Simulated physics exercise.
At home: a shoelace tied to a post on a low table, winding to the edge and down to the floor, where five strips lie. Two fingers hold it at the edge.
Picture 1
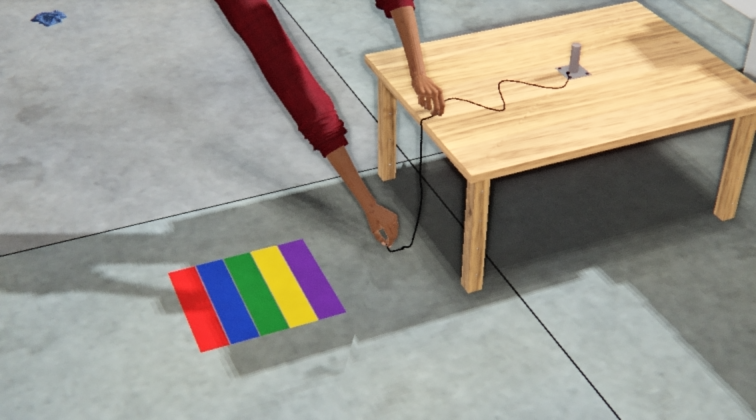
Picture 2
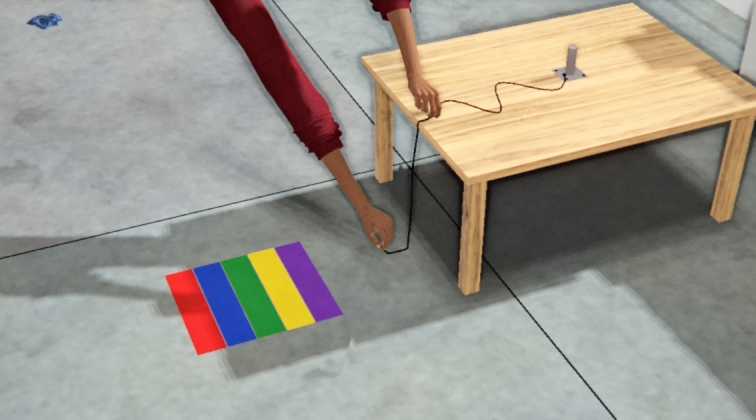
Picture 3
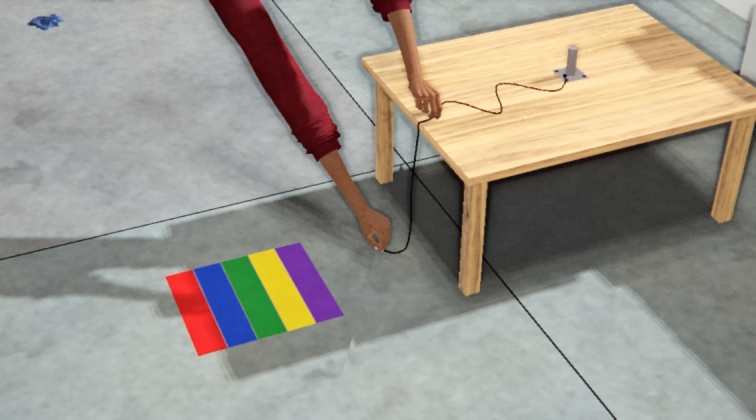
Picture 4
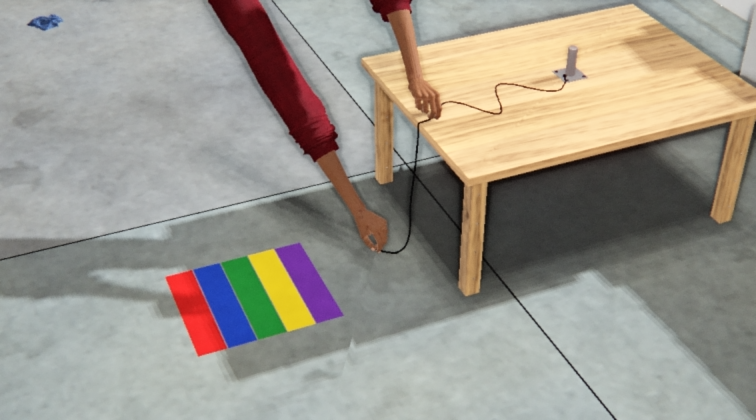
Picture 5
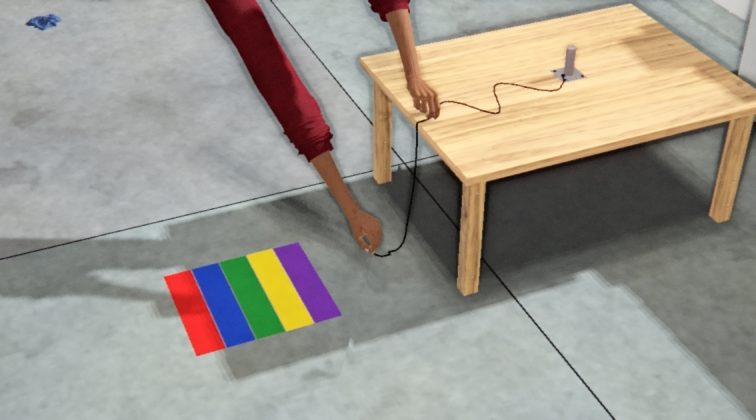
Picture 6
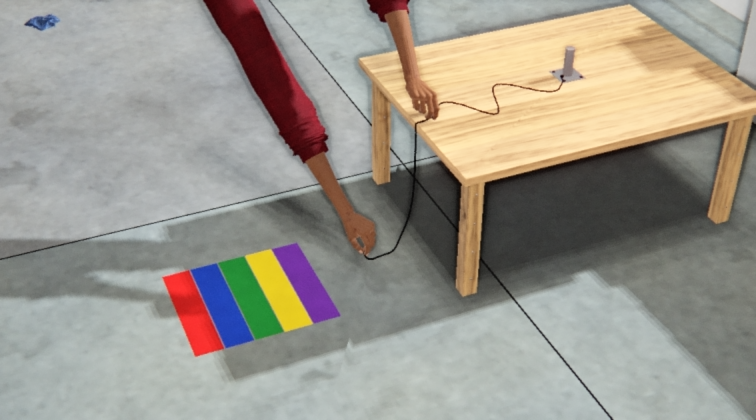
The clip shows a dark cord running from a post across a wooden table and over its edge, steadied there by one hand, while the other hand draws its lower end slightly left near five coloured strips on the floor.
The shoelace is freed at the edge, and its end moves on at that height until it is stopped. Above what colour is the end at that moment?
The end stops over the red strip.
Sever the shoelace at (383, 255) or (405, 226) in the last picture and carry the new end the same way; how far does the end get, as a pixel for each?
Try by try, around (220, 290) and (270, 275).
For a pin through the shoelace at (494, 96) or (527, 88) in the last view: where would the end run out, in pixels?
In that order: (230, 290) and (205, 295).
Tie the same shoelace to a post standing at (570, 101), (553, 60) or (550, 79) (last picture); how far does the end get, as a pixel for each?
Near (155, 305), (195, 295) and (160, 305).
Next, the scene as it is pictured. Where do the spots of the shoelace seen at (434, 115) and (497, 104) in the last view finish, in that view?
They go to (361, 162) and to (448, 107).
Early on, end near (233, 286); over green.
Midway, end near (202, 295); over red.
At the end of the slack, end near (185, 299); over red. It gets as far as the red strip.
